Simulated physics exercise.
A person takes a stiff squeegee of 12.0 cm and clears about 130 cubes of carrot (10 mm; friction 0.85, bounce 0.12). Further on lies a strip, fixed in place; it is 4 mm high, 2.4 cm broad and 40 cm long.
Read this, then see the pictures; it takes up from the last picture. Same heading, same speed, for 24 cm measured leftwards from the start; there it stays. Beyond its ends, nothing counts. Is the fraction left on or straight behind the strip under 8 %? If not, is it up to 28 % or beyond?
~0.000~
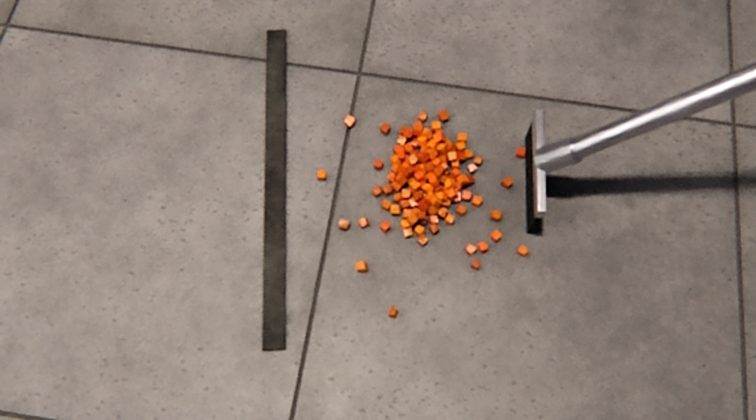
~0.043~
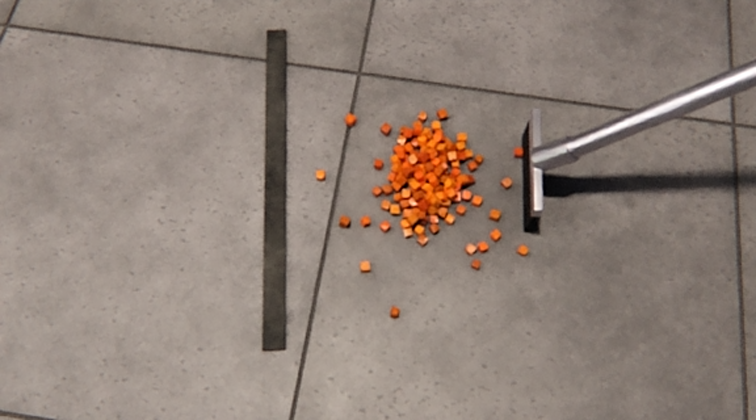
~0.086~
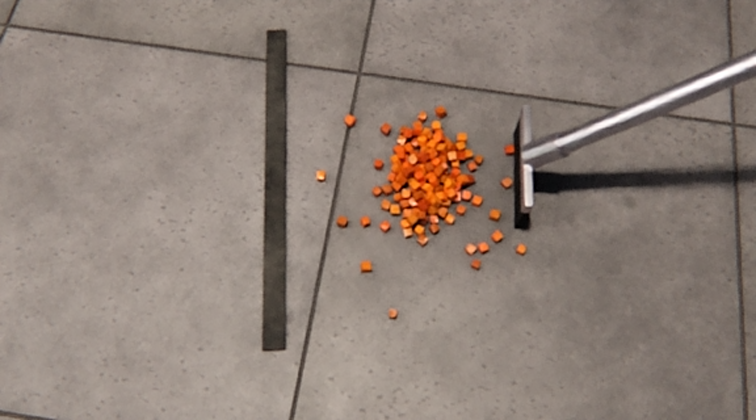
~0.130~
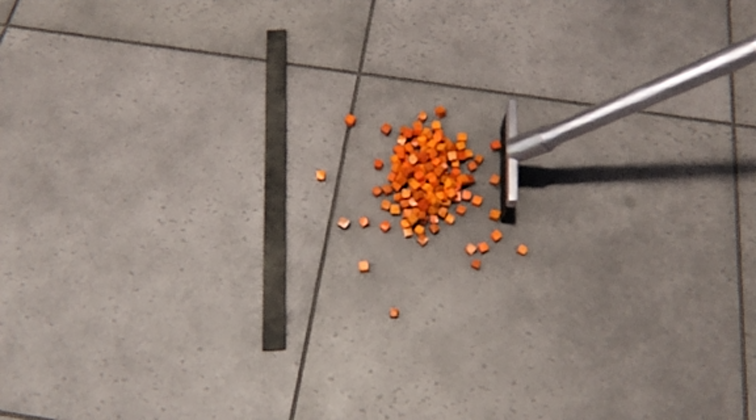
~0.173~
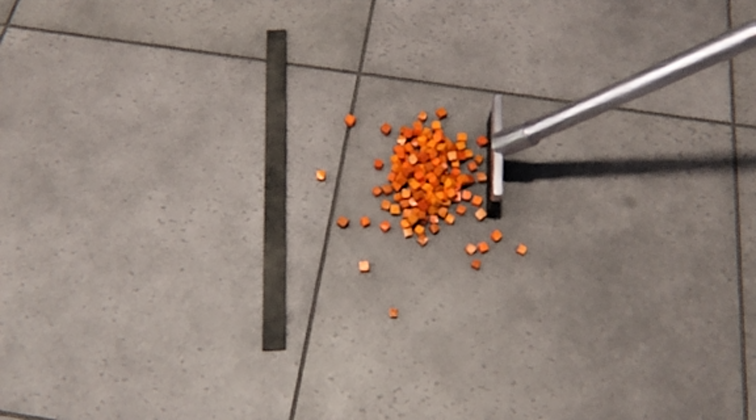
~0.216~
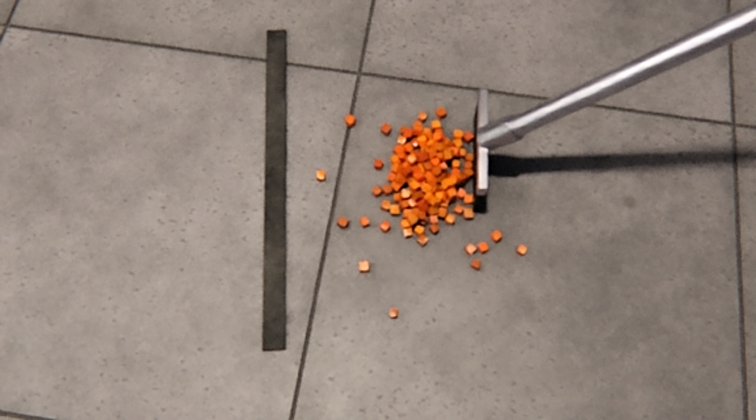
Yes, under 8 %.
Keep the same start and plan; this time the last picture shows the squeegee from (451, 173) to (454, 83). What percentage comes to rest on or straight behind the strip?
I'd say it's beyond 5.
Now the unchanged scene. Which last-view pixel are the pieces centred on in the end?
It settles with its middle around (325, 171).
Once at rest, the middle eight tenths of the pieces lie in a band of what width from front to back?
Close to 16 cm front to back.
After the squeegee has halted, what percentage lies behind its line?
Close to 50 in a hundred, I'd say.
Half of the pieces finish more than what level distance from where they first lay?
Level distance: Near 10 cm.
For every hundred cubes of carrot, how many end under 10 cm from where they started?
My estimate is some 50 percent.
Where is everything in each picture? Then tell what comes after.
Squeegee from (540, 213) to (537, 118); moved 0.0 cm; pieces shifted so far, 0; middle of the spill at (432, 175); strip at (275, 174), in the first picture.
Squeegee from (536, 211) to (534, 117); moved 0.4 cm; pieces shifted so far, 0; middle of the spill at (432, 175), in the second picture.
Squeegee from (527, 207) to (525, 114); moved 1.4 cm; pieces shifted so far, 2; middle of the spill at (432, 175), in the third picture.
Squeegee from (512, 201) to (511, 108); moved 3.1 cm; pieces shifted so far, 3; middle of the spill at (432, 175), in the fourth picture.
Squeegee from (497, 196) to (496, 103); moved 4.8 cm; pieces shifted so far, 3; middle of the spill at (432, 175), in the fifth picture.
Squeegee from (482, 190) to (482, 98); moved 6.4 cm; pieces shifted so far, 21; middle of the spill at (430, 175); strip at (275, 174). Its speed is about 0.39 m/s, heading 15 degrees away from the viewer, in the sixth picture.
Then, at 0.47 s, squeegee 16 cm from its start, spill 15 cm wide; elsewhere 100 %.
After 0.72 s, squeegee 25 cm from its start, spill 18 cm wide; elsewhere 100 %.
Then, at 0.94 s, squeegee 25 cm from its start, spill 18 cm wide; elsewhere 100 %.
In the end, at 1.5 s, on or straight behind the strip 0 %, elsewhere 100 %.
